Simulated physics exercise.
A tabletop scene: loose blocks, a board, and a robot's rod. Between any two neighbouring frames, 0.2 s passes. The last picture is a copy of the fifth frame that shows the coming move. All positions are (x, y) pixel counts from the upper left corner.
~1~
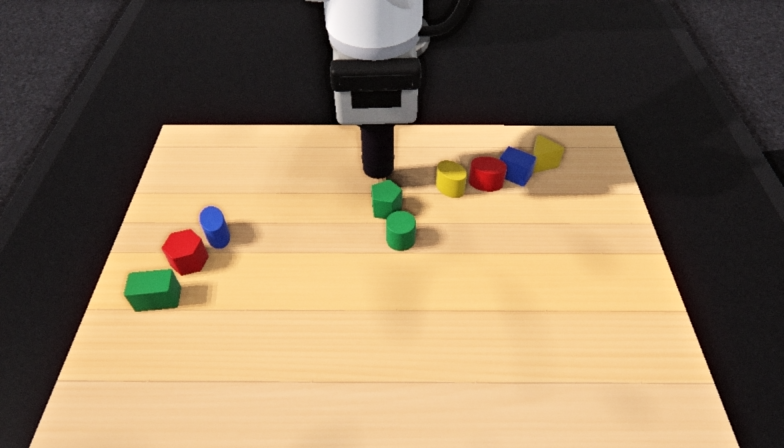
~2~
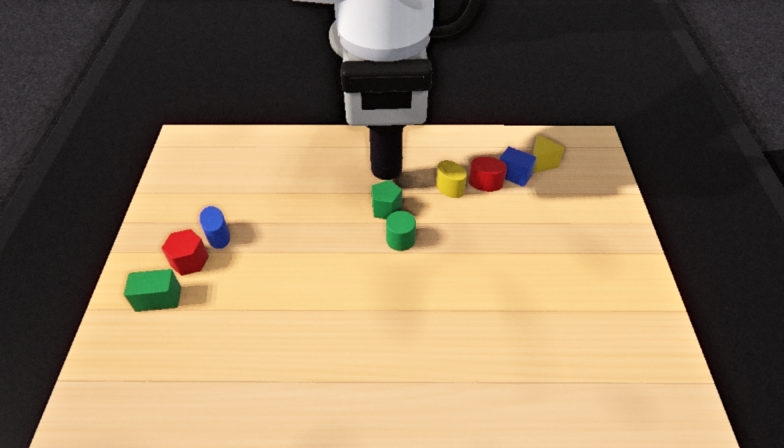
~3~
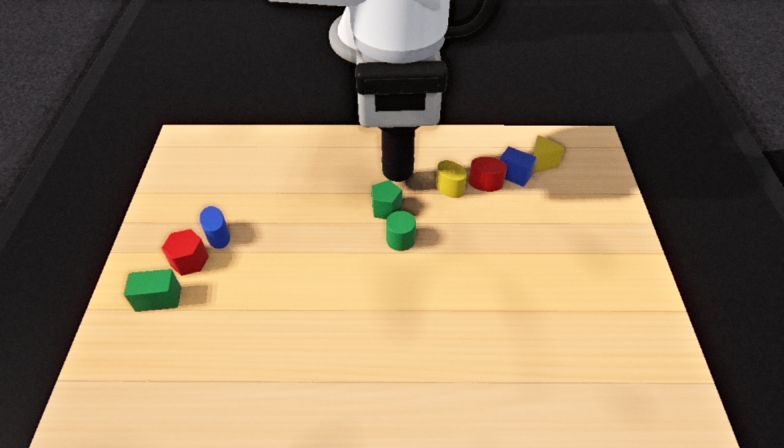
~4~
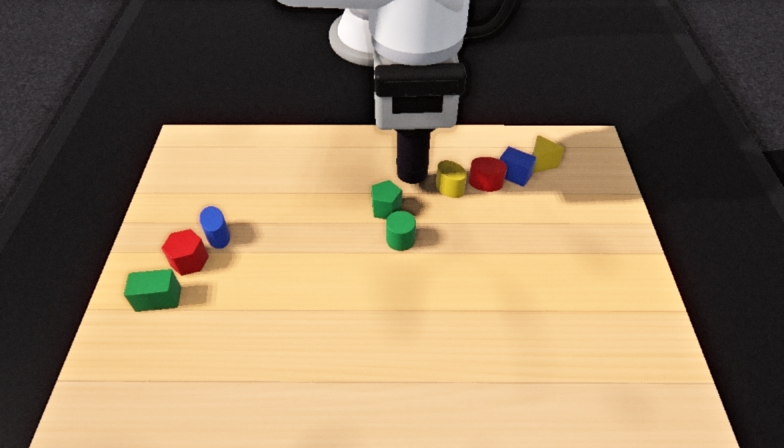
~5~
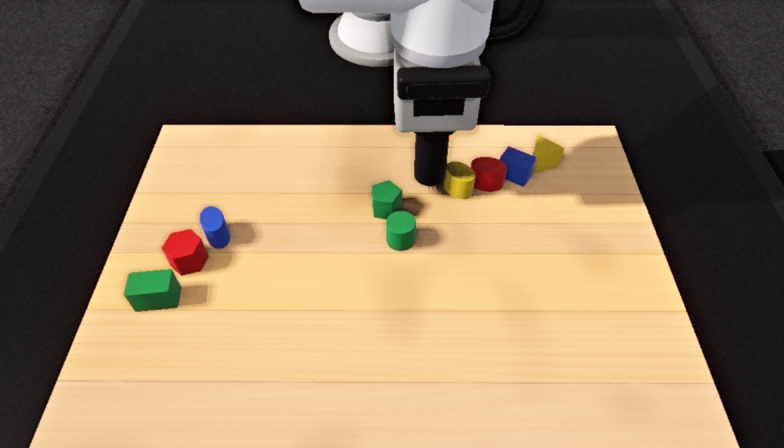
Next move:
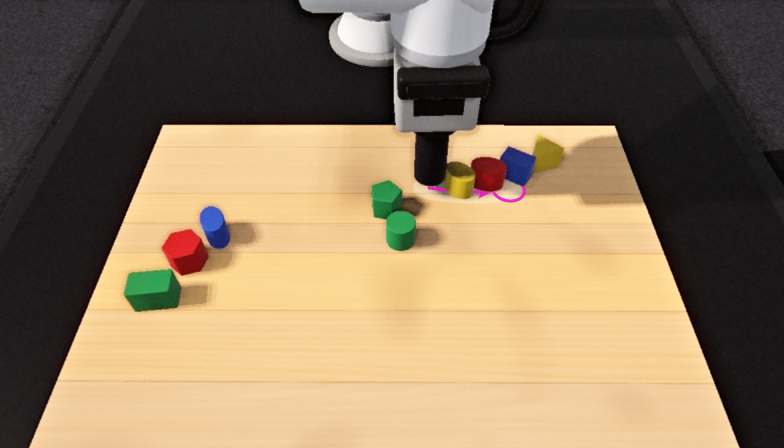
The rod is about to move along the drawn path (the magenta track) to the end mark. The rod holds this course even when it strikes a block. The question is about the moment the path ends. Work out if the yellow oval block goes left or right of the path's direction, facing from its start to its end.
Heads right.
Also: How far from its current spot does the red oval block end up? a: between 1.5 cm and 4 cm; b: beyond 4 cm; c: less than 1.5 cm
b: Beyond 4 cm.
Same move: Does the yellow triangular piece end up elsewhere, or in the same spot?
That block is shifted.
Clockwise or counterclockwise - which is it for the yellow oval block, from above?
The block turns clockwise.
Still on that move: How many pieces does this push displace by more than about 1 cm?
It displaces three or more.
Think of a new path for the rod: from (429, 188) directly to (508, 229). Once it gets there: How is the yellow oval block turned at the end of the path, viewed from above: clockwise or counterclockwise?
Direction: Anticlockwise.
Drawn move, from (429, 188) over (455, 191) and (482, 192) to (508, 190).
The first path, step by step. Halfway along, rod at (471, 180); yellow oval block at (500, 182), turned 40° clockwise; red oval block at (502, 162); blue oblong block at (523, 153), turned 20° clockwise.
At the end, rod at (511, 178); yellow oval block at (531, 189), turned 120° clockwise; red oval block at (535, 158); blue oblong block at (553, 148), turned 15° clockwise; yellow triangular piece at (563, 137), turned 55° anticlockwise.
